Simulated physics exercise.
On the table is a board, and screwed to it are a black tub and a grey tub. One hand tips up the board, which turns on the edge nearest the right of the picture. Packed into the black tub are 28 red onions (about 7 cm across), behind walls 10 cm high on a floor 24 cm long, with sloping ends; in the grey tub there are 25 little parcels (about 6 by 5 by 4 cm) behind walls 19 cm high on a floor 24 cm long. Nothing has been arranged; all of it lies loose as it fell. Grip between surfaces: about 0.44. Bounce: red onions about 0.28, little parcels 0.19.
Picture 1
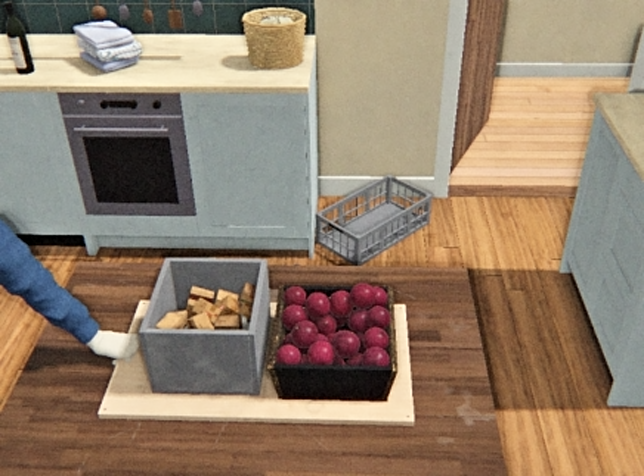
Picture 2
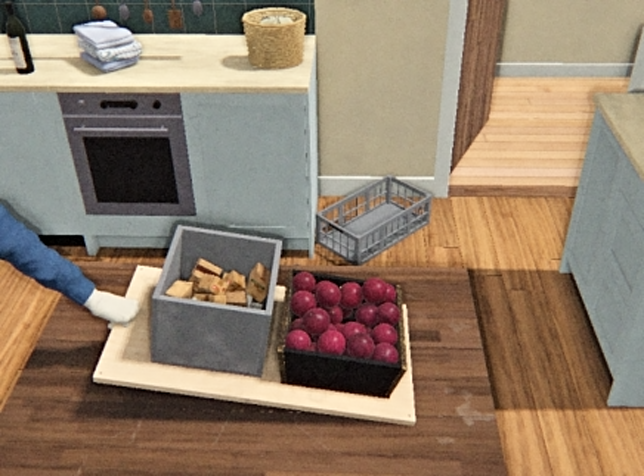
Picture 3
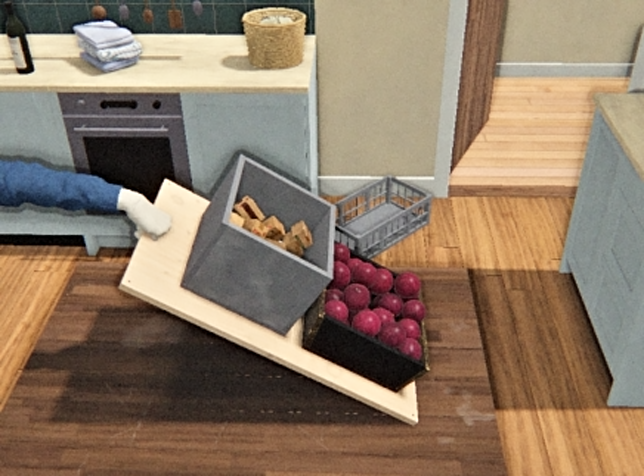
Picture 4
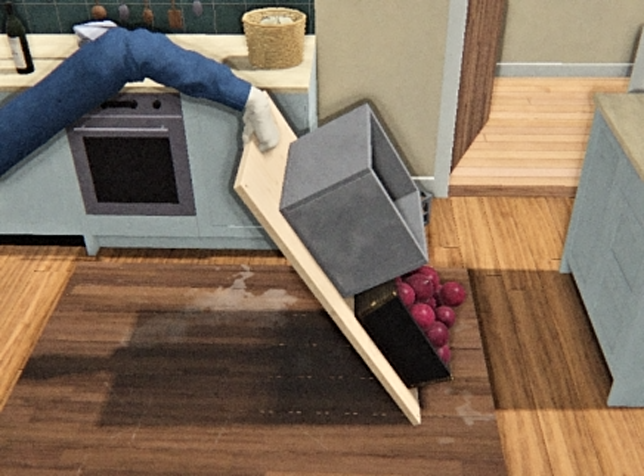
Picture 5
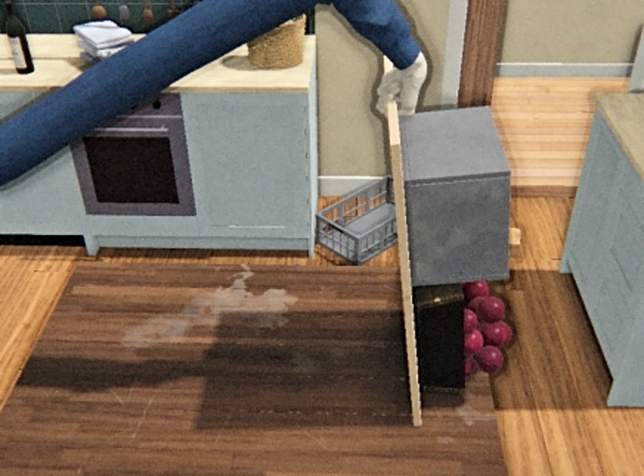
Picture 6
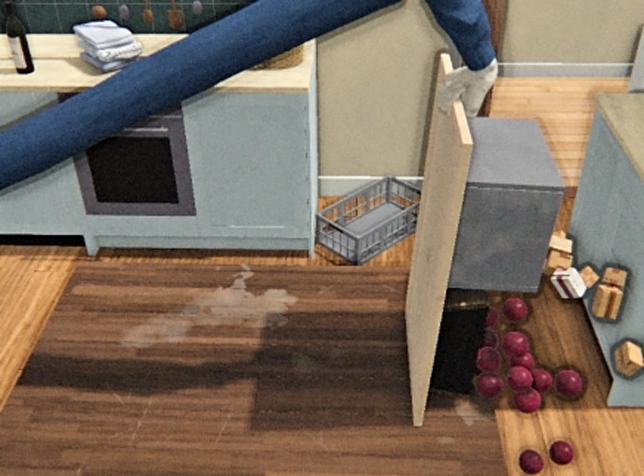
In a kitchen, a hand tips up a board, and onions and parcels tumble from tubs.
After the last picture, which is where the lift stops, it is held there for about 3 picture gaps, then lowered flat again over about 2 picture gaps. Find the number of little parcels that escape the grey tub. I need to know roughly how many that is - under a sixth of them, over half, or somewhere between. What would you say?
I would say over half.
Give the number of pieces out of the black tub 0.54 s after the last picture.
Estimate for the black tub by then: Some 30 out.
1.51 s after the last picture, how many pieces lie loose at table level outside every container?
Piece count: Roughly 5.
Then, 0.24 s after the last picture, tilt 93°; 25 of 28 out of the black tub and 12 of 25 out of the grey tub.
Then, 0.54 s after the last picture, tilt 90°; 28 of 28 out of the black tub and 12 of 25 out of the grey tub.
Then, 0.96 s after the last picture, tilt 0°; 28 of 28 out of the black tub and 21 of 25 out of the grey tub.
When it is over (1.51 s after the last picture), 28 of 28 out of the black tub and 21 of 25 out of the grey tub. Asked share, 21 of 25, 84 per cent.
